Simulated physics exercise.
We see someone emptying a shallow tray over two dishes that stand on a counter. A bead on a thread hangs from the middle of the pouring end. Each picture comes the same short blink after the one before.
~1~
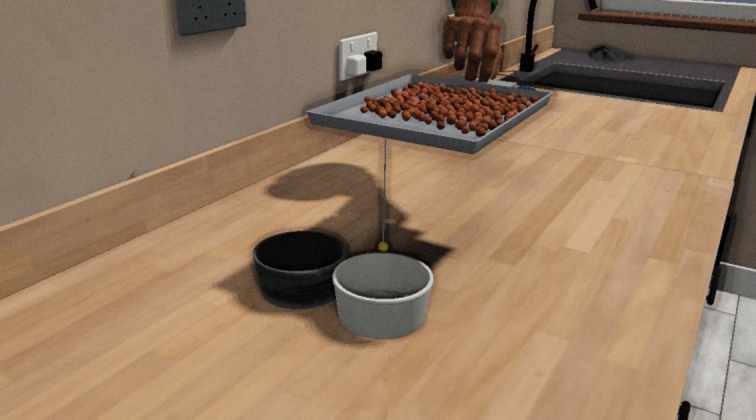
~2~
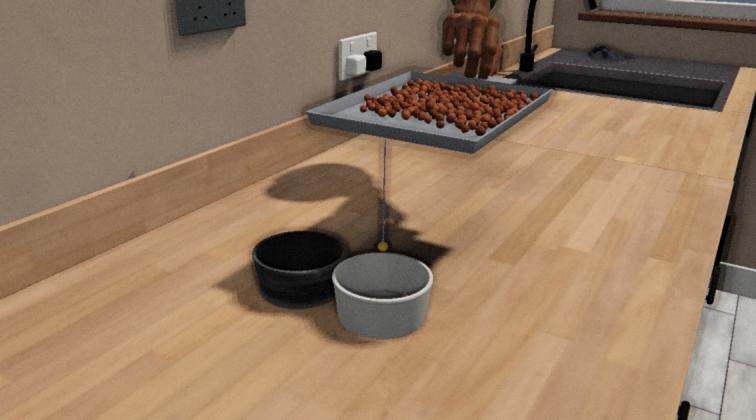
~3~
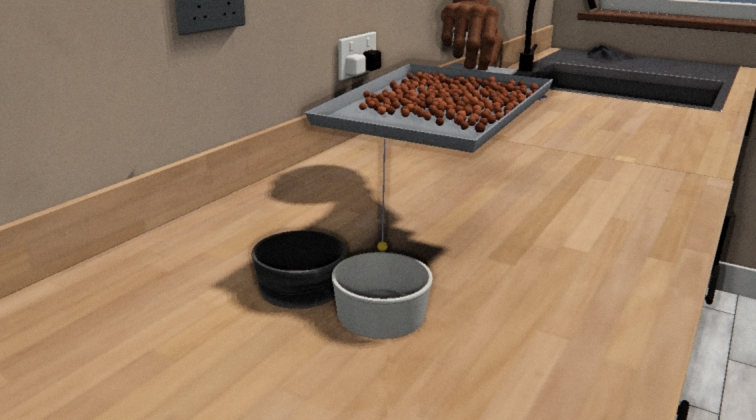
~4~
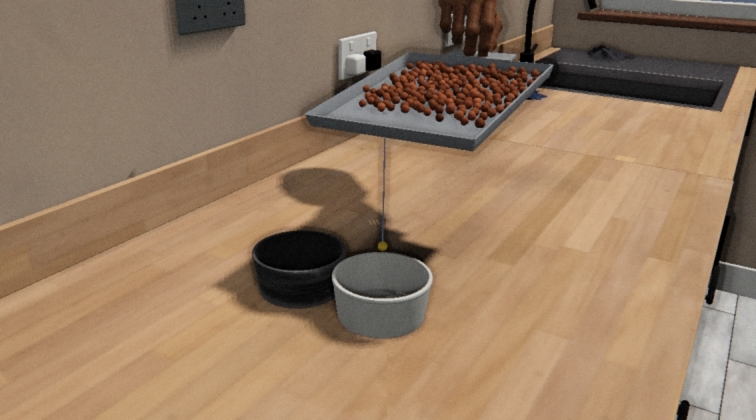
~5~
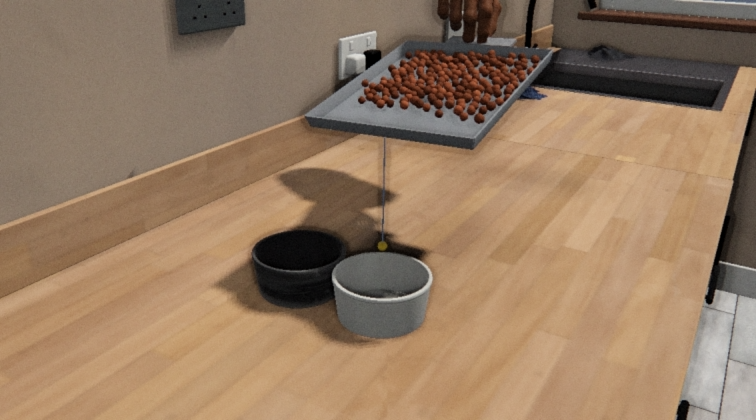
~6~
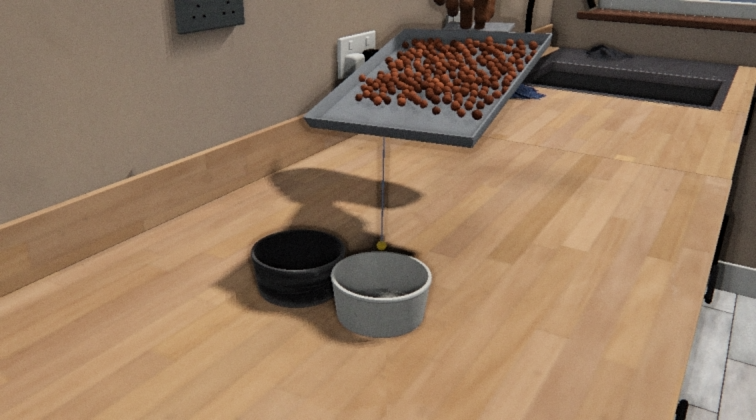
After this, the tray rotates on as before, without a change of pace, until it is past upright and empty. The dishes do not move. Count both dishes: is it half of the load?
The two hold the larger part of the load.
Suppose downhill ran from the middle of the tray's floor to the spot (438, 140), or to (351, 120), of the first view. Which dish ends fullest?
First the right-hand dish, then the left one.
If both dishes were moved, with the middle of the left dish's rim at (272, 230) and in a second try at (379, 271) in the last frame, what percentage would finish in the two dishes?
In turn 50 and 40 in a hundred.
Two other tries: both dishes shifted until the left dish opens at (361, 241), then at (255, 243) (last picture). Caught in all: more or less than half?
The first try: The smaller part. The second: The larger part.
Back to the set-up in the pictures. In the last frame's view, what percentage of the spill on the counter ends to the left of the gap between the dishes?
Near 50 %.
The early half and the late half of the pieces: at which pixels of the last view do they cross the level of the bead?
Early half (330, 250), late half (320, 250).
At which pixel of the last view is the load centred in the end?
Roughly at (330, 294).
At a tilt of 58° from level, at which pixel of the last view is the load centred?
At about (366, 112).
Shortly afterwards, tray tipped steeply; the bulk on the tray; only a few in the right dish; only a few in the left dish; only a few outside both; a little in the air.
Next, tray tipped right over; near half on the tray; a little in the right dish; a little in the left dish; a little outside both; near a quarter in the air.
Some moments later, tray tipped past a quarter turn; near a third in the right dish; near half in the left dish; near a quarter outside both.
In the end, tray tipped past a quarter turn; near a third in the right dish; near half in the left dish; near a quarter outside both.
